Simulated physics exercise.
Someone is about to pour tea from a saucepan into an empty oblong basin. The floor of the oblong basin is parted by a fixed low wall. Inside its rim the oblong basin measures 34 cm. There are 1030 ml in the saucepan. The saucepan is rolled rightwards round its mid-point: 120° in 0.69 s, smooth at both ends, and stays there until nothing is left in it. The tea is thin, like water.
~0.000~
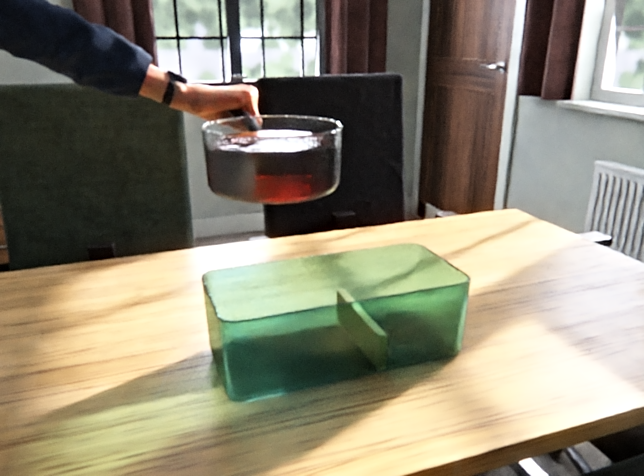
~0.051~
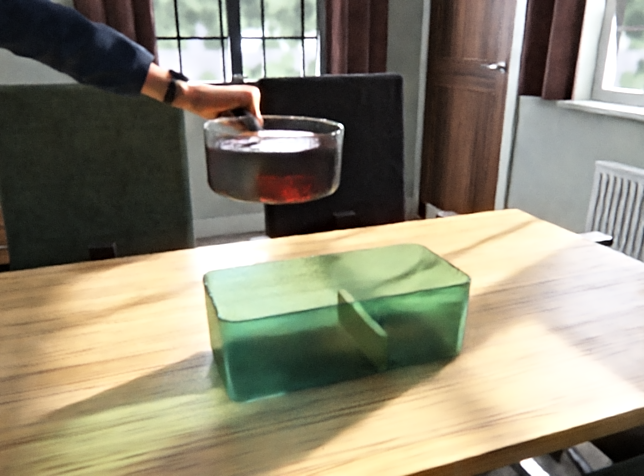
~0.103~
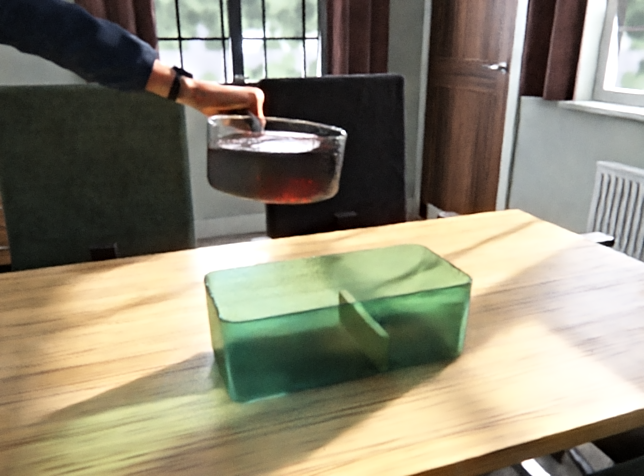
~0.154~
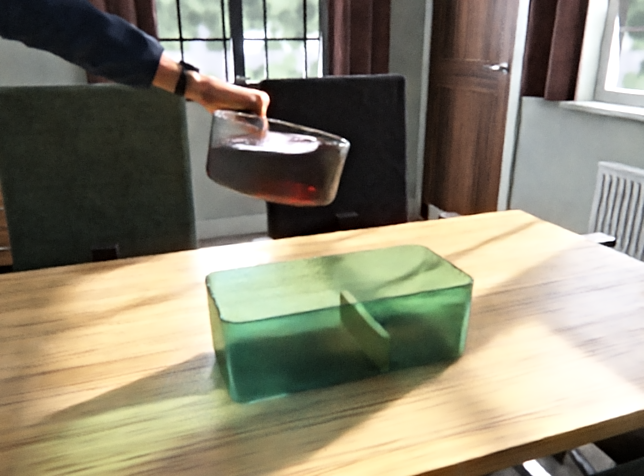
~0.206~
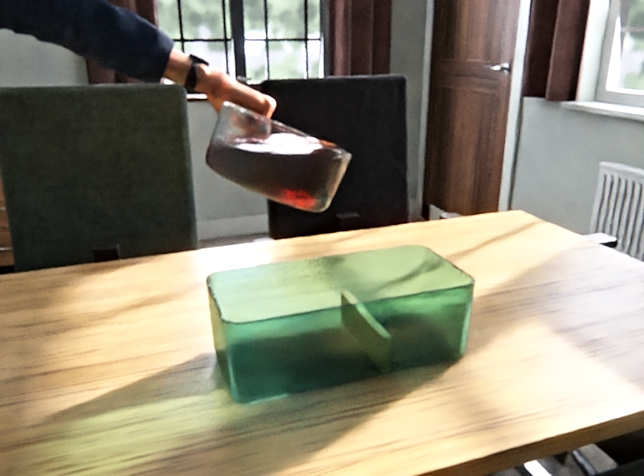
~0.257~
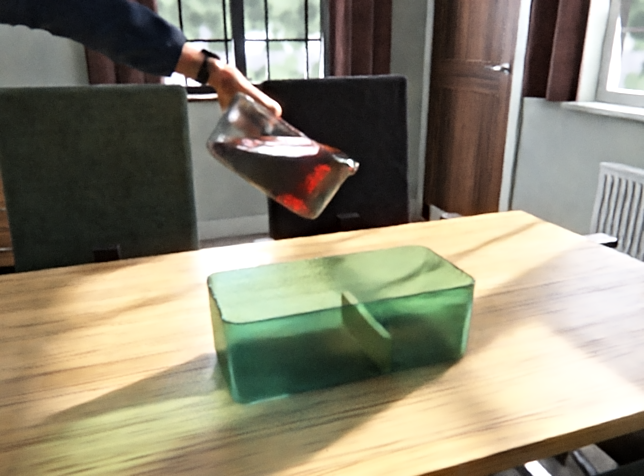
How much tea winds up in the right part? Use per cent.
The far part has some 45 per cent.
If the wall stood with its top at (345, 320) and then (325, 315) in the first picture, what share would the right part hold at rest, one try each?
First 50, then 75 per cent.
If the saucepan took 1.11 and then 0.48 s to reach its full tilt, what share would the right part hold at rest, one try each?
In turn about 65 and 35 per cent.
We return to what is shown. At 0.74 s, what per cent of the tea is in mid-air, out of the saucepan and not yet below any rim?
Some 24 per cent.
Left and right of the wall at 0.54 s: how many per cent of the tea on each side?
Some 2 per cent left and 38 right.
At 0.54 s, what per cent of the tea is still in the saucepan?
About 14 per cent.
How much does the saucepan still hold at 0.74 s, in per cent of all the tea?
About 1 per cent.
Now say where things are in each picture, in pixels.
It leans 0°; its right rim is at (336, 124); the tea meets the walls at (206, 146) and (332, 138); the oblong basin's rim runs from (210, 297) to (444, 261); the wall's top is at (360, 311), in the first frame.
It leans 2°; its right rim is at (337, 126); the tea meets the walls at (208, 145) and (333, 139), in the second frame.
It leans 7°; its right rim is at (340, 132); the tea meets the walls at (209, 144) and (336, 141), in the third frame.
It leans 14°; its right rim is at (343, 142); the tea meets the walls at (211, 145) and (339, 143), in the fourth frame.
It leans 25°; its right rim is at (345, 155); the tea meets the walls at (212, 145) and (340, 147); 1 per cent is over the edge, in the fifth frame.
It leans 37°; its right rim is at (343, 169); the tea meets the walls at (209, 142) and (332, 155); 5 per cent is over the edge, in the sixth frame.
After 0.54 s the tilt is 106° and 14 per cent is still to pour, 2 is left of the wall and 39 right of it.
After 0.74 s the tilt is 120° and 1 per cent is still to pour, 37 is left of the wall and 38 right of it.
After 0.96 s the tilt is 120° and 0 per cent is still to pour, 51 is left of the wall and 45 right of it.
After 1.19 s the tilt is 120° and 0 per cent is still to pour, 51 is left of the wall and 45 right of it.
In the end 51 per cent lies left of the wall, 45 right of it and 4 outside.
